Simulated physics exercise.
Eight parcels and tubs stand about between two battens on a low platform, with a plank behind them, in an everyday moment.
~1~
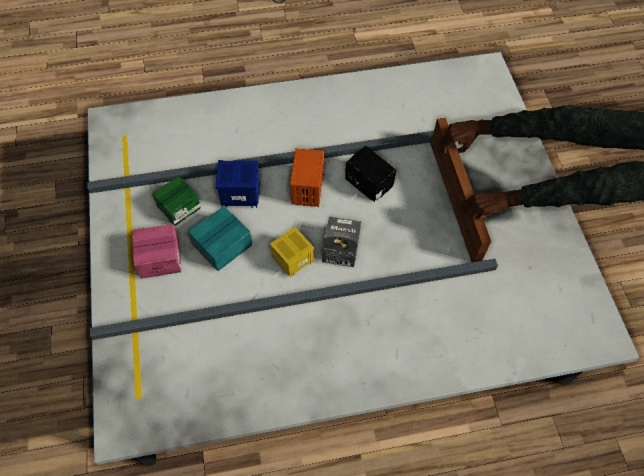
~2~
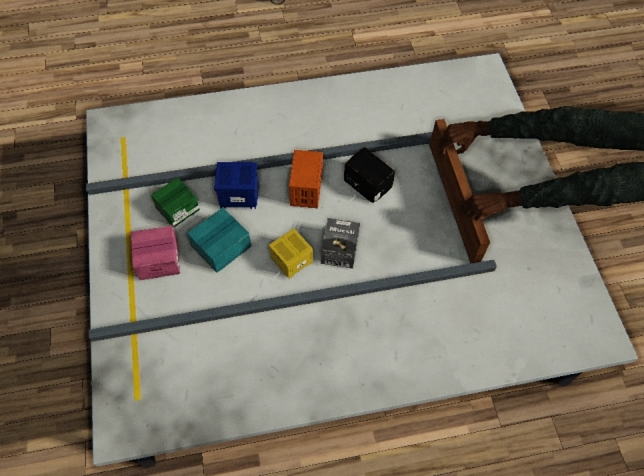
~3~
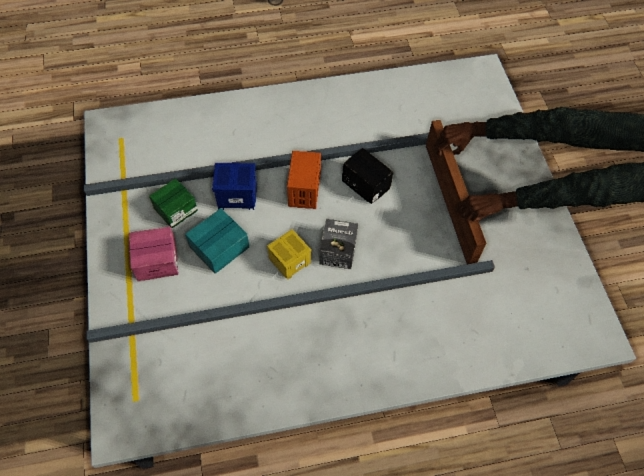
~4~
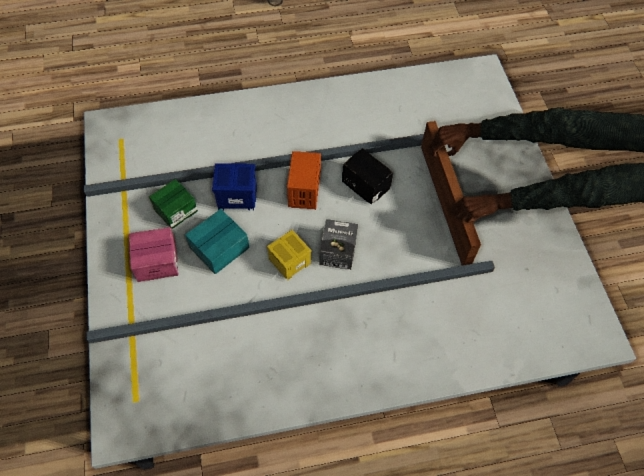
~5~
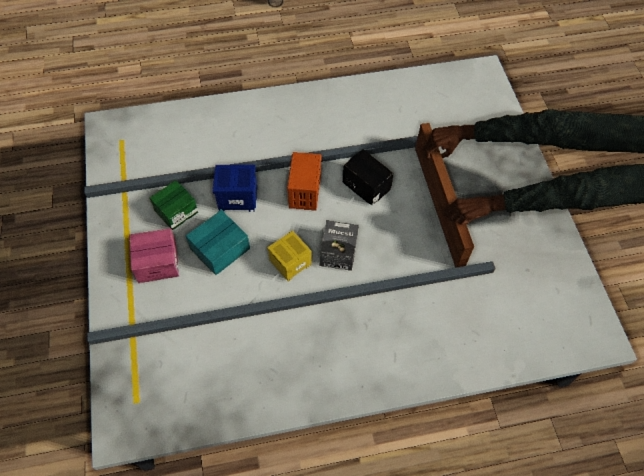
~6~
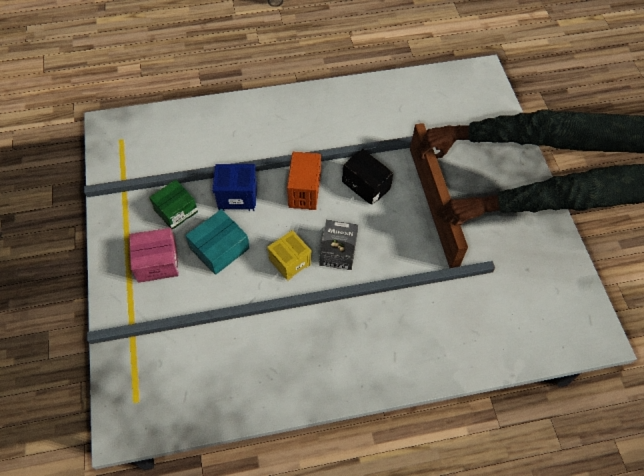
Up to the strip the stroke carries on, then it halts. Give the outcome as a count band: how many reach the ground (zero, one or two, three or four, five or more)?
Five or more reach the ground.
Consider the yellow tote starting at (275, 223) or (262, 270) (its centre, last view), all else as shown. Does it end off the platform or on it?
First place: It is not lost; second place: It drops down.
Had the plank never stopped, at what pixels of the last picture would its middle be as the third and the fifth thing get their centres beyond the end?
At (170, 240) for the third, at (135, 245) for the fifth.
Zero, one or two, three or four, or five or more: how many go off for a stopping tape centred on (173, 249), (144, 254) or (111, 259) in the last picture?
In order: One or two; either three or four; five or over.
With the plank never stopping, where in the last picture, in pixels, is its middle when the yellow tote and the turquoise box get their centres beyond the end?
Yellow tote over the end: About (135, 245). Turquoise box over the end: About (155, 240).
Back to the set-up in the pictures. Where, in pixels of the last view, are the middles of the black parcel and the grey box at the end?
Reading them off: First (108, 211); then (110, 289).
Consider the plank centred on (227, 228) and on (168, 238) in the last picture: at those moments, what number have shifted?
First 8 and then 8.
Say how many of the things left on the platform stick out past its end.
I count 0 overhanging.
Early on, none off yet; pink parcel at rest near (154, 255); green parcel at rest near (174, 205); turquoise box at rest near (218, 242).
A while later, none off yet; pink parcel travelled about its own width near (124, 268); green parcel travelled well along near (113, 210); turquoise box travelled about its own width near (164, 245).
Finally, the number that fall off is five or more; lost, orange crate, yellow tote, blue tote, turquoise box, green parcel and pink parcel.
